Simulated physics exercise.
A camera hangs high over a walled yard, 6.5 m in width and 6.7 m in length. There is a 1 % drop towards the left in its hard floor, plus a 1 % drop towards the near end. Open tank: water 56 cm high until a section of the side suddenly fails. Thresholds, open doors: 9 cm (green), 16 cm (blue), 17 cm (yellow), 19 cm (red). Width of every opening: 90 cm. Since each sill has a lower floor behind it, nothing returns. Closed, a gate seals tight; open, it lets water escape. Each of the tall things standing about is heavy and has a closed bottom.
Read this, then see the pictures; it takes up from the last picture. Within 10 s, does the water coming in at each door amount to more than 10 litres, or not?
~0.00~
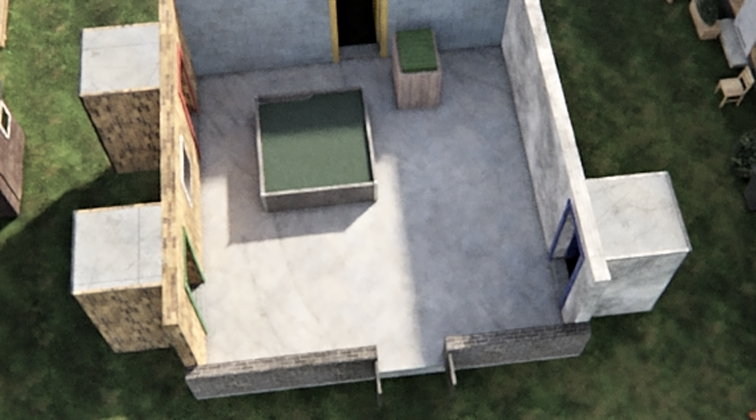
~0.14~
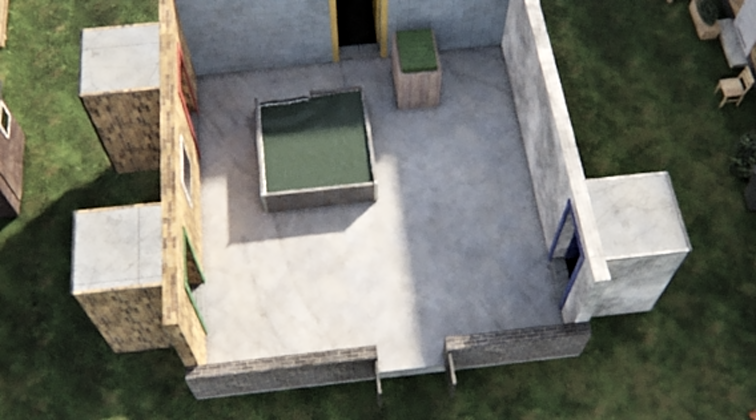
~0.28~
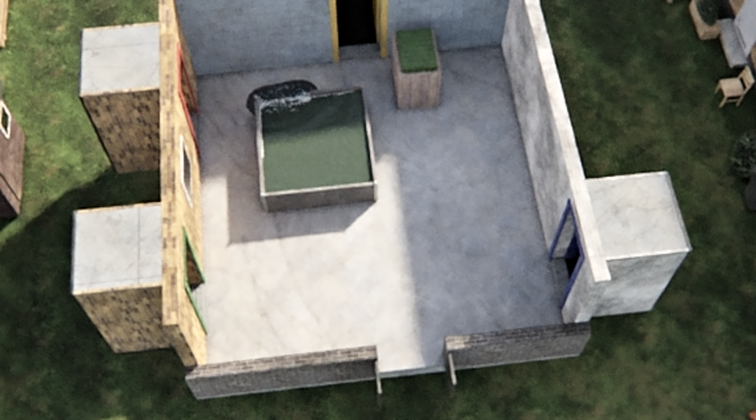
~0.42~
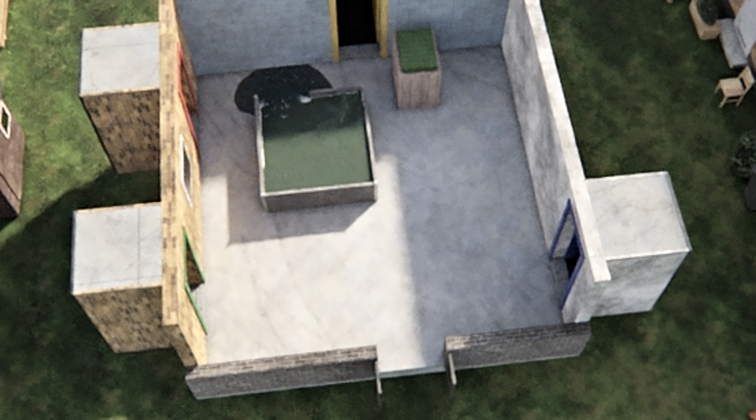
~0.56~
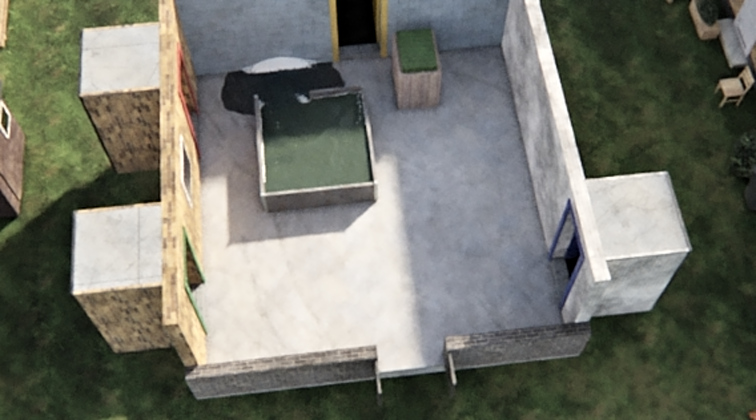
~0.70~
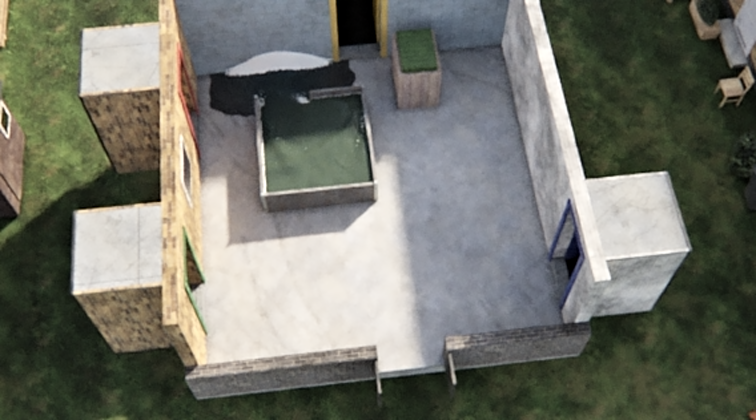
At the end, at the green door the inflow will remain within the limit, at the blue door the inflow will remain within the limit, at the yellow door the inflow will remain within the limit, at the red door the inflow will remain within the limit.
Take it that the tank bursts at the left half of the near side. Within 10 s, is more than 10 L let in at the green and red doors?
Well, against that limit, at green it's too much, and at red it's within bounds.
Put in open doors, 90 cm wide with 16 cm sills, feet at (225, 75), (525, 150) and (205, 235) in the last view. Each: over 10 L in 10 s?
In that order: Beyond it, short of it, short of it.
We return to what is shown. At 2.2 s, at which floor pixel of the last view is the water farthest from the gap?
I'd mark it close to (466, 49).
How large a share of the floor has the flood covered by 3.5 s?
Covered: Roughly 40 %.
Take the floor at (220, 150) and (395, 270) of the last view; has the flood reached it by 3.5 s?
I'd call them drenched and then spared.
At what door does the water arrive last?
Blue.
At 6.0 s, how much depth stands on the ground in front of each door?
Depths: Green door 8 cm, blue door 0 cm, yellow door 8 cm, red door 12 cm.
After 1.4 s water covers 10 % of the floor and is deepest (50 cm) near (197, 76); green door not reached, blue door not reached, yellow door 8 cm at the sill, 0 L in, red door not reached.
After 2.2 s water covers 20 % of the floor and is deepest (44 cm) near (197, 76); green door not reached, blue door not reached, yellow door 10 cm at the sill, 0 L in, red door 13 cm at the sill, 0 L in.
After 3.5 s water covers 40 % of the floor and is deepest (30 cm) near (205, 75); green door 3 cm at the sill, 0 L in, blue door not reached, yellow door 8 cm at the sill, 0 L in, red door 15 cm at the sill, 0 L in.
After 6.0 s water covers 80 % of the floor and is deepest (22 cm) near (208, 379); green door 8 cm at the sill, 0 L in, blue door not reached, yellow door 8 cm at the sill, 0 L in, red door 12 cm at the sill, 1 L in.
After 10.0 s water covers 90 % of the floor and is deepest (14 cm) near (208, 379); green door 8 cm at the sill, 2 L in, blue door 9 cm at the sill, 0 L in, yellow door 6 cm at the sill, 0 L in, red door 8 cm at the sill, 1 L in.
